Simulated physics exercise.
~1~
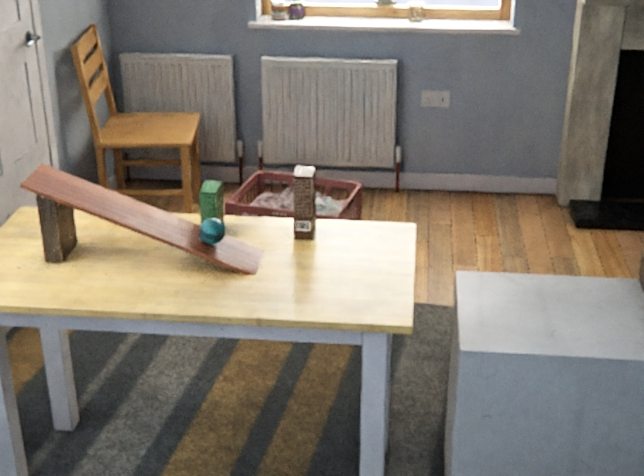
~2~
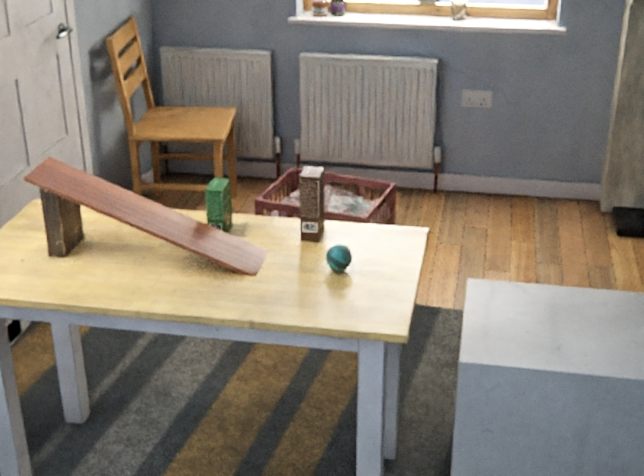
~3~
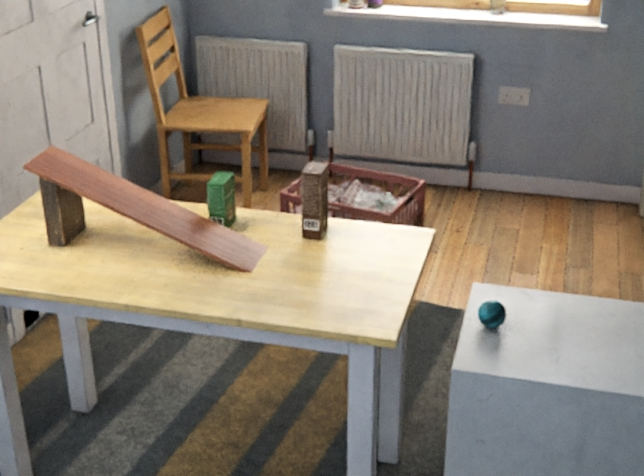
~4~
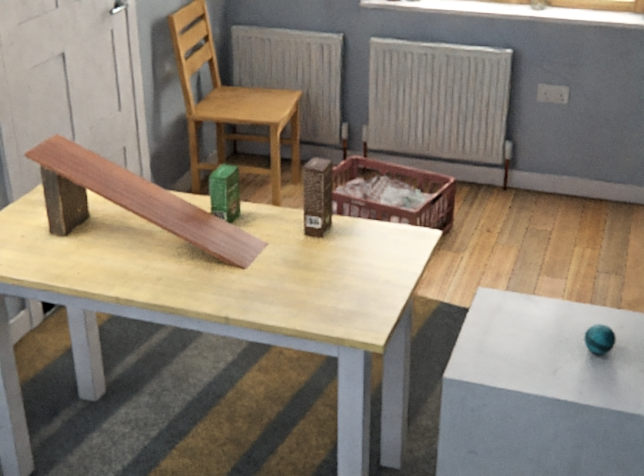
A turquoise ball sits near the foot of a reddish-brown ramp on a pale wooden table, seen from slightly above in a grey-walled room with a chair, radiators and a striped rug. A small green carton stands behind the ramp and a taller brown carton stands to its right, while a grey cabinet waits beyond the table's right end. The ball leaves the ramp and rolls right across the tabletop, passing in front of the brown carton. It crosses the gap onto the lower cabinet top and travels farther right. At the end it is on the cabinet, with both cartons still upright in their places.
